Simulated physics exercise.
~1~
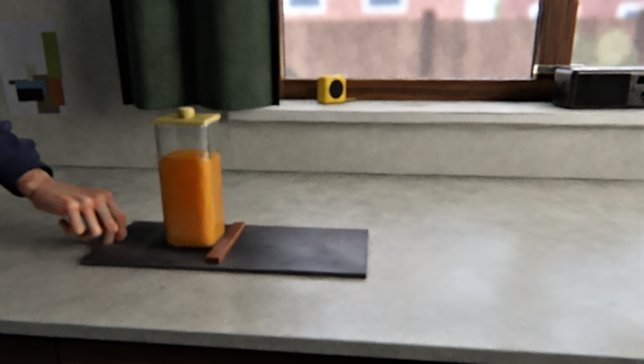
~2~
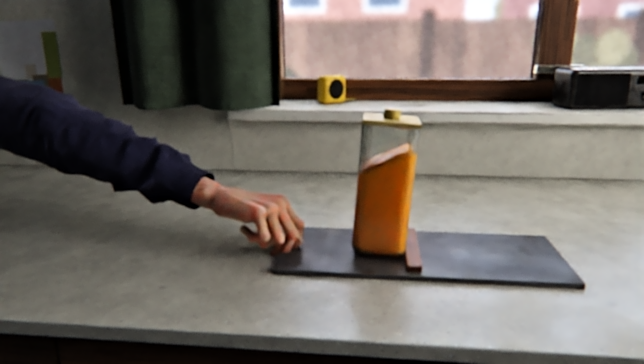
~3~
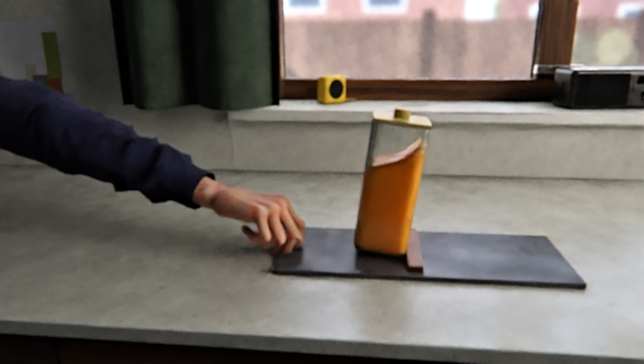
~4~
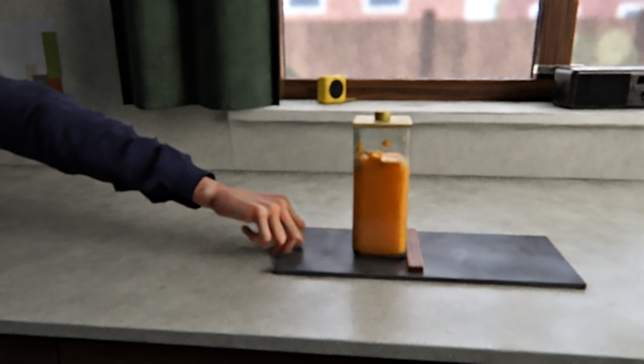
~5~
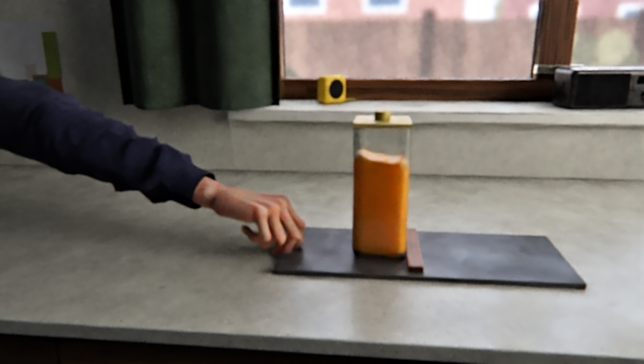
On a kitchen counter, a hand slides a board rightward; its juice container tips, then settles upright.
